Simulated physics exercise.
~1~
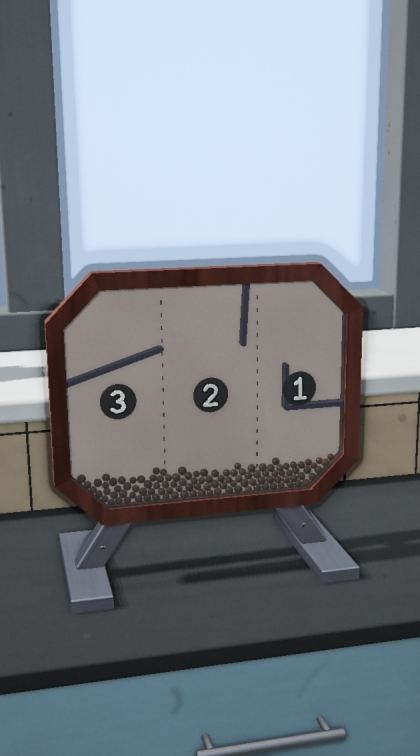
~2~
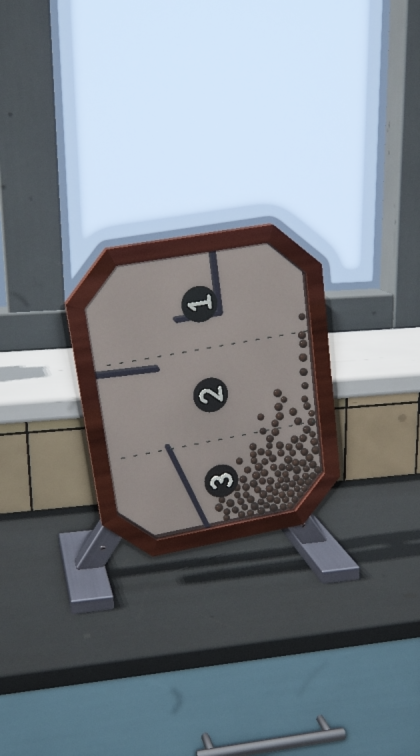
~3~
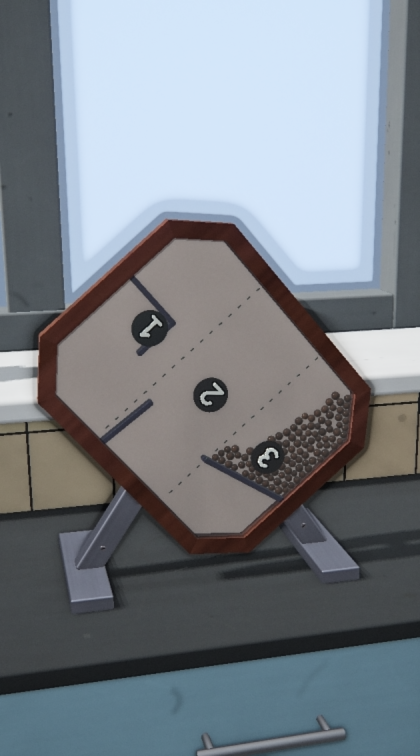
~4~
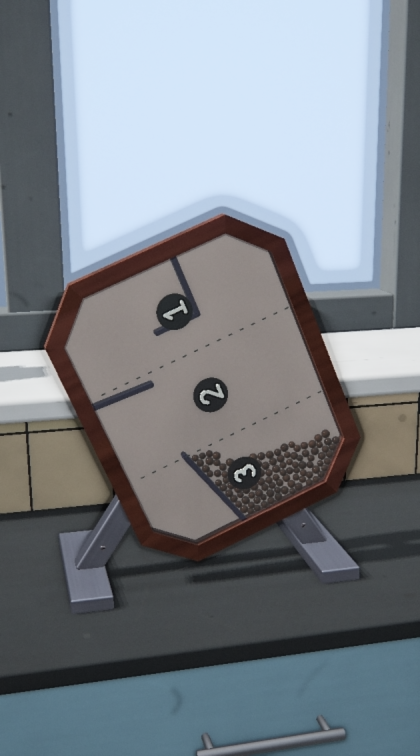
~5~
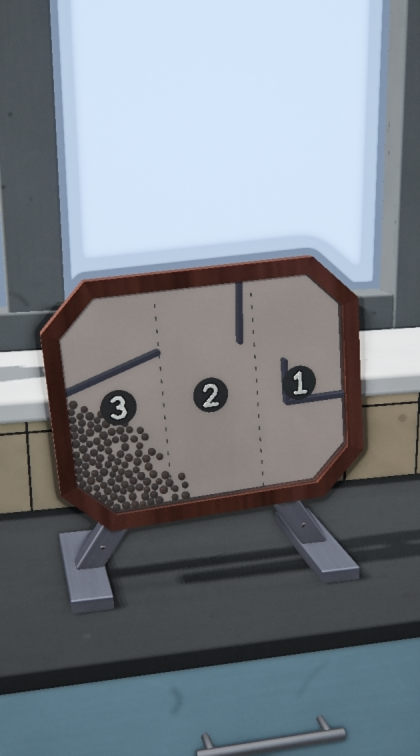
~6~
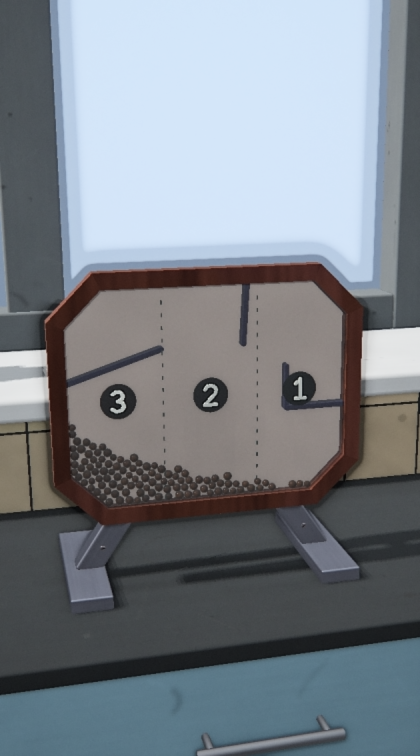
Shallow wooden-framed case of dark beads tilting anticlockwise, then swinging back level, leaving the beads sloping down from strip three.
